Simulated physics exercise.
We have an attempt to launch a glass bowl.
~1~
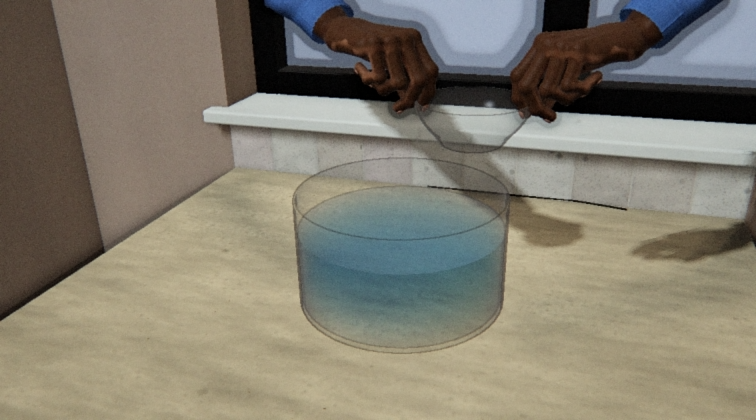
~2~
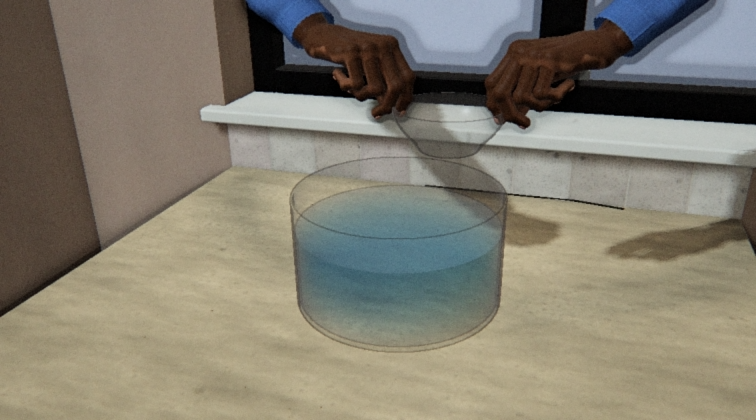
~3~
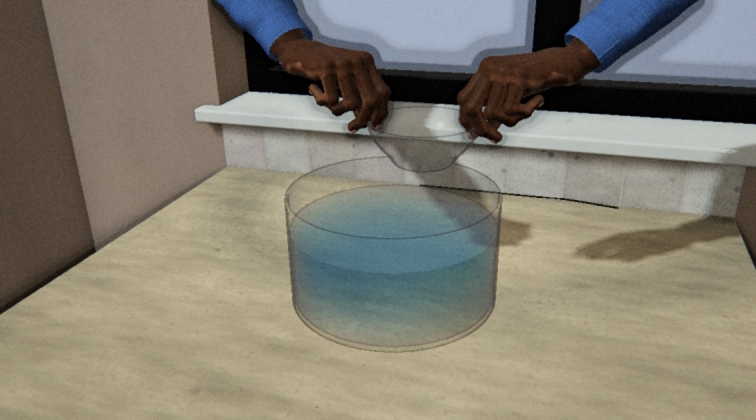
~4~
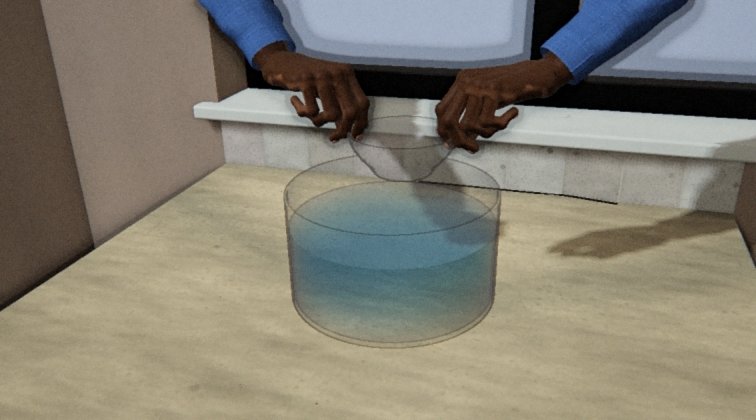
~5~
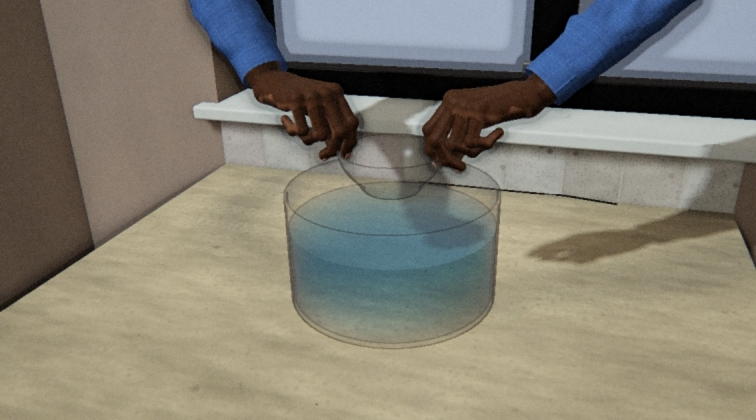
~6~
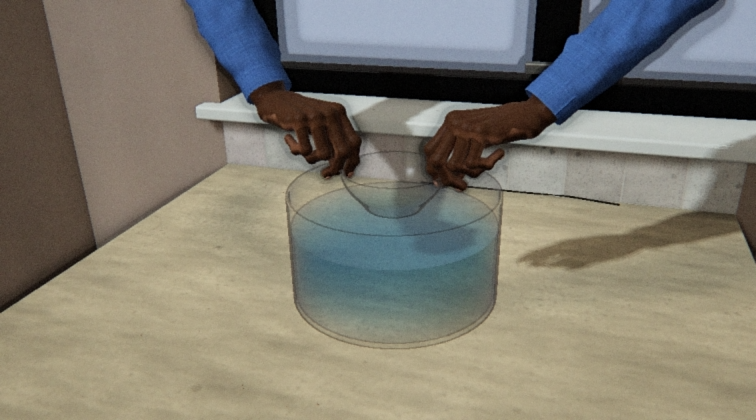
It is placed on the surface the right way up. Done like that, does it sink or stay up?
It stays up.
Shortly, the bowl dips into the water.
Then, it bobs and steadies.
At the finish, the bowl floats with most of its side showing.
